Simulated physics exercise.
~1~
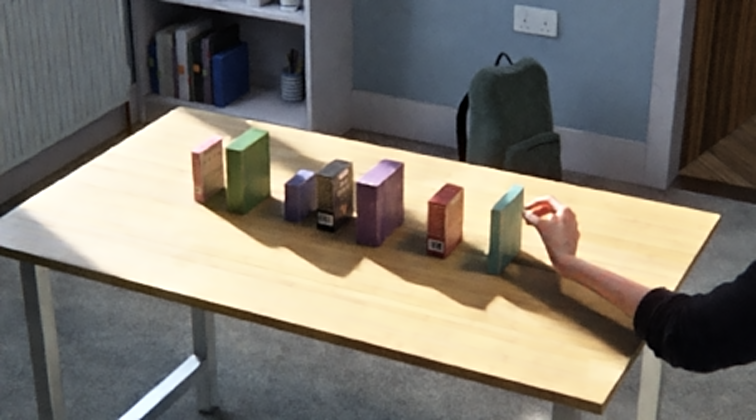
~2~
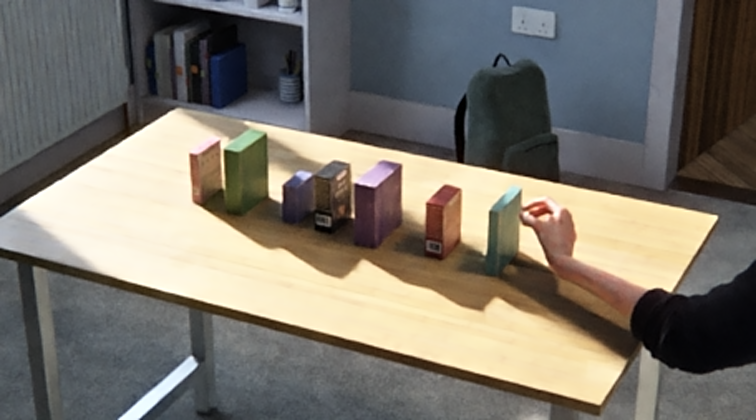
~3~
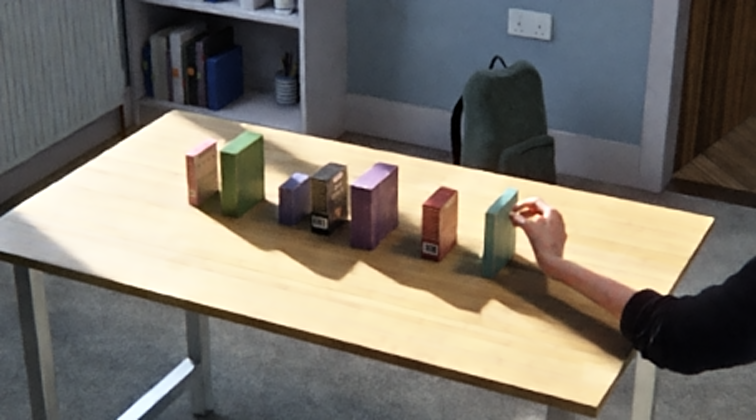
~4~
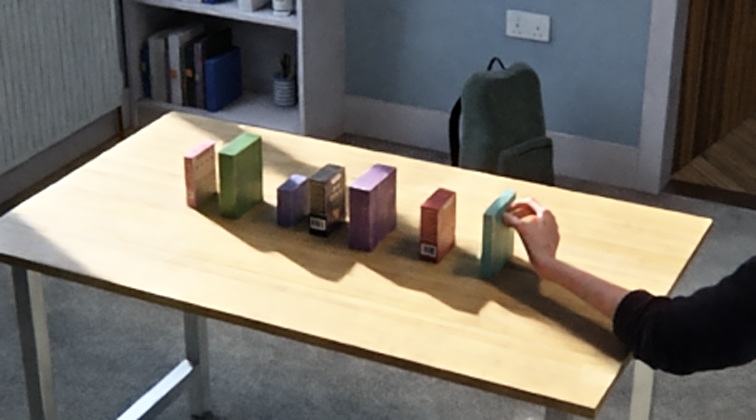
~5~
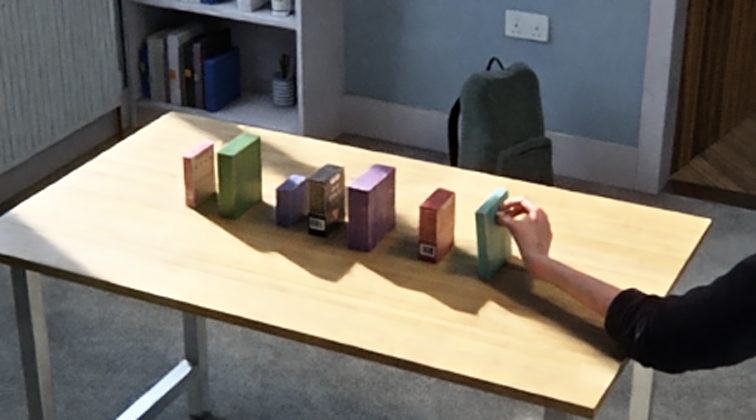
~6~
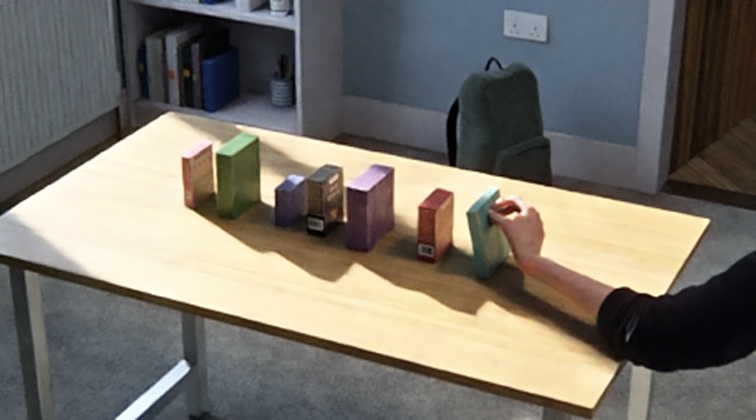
The footage shows a row of upright coloured boxes and blocks on a wooden table as a hand at the right touches the turquoise board at the end, which then leans slightly left toward the red packet.
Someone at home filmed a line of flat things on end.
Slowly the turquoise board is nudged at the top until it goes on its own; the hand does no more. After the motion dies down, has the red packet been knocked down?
Keels over.
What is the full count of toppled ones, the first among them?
That makes 2 altogether.
Then, 0.20 s past the last view, turquoise board 50° over; red packet rocked 9° from its first pose near (432, 224).
Then, 0.40 s past the last view, turquoise board 77° over; red packet rocked 51° from its first pose near (406, 222); purple block rocked 4° from its first pose.
Then, 0.60 s past the last view, turquoise board 90° over; red packet on its side near (409, 238).
Finally, down or leaning hard on the table, red packet; the other 4 still in place. Final places as the last picture's camera would see them, red packet near (408, 238).
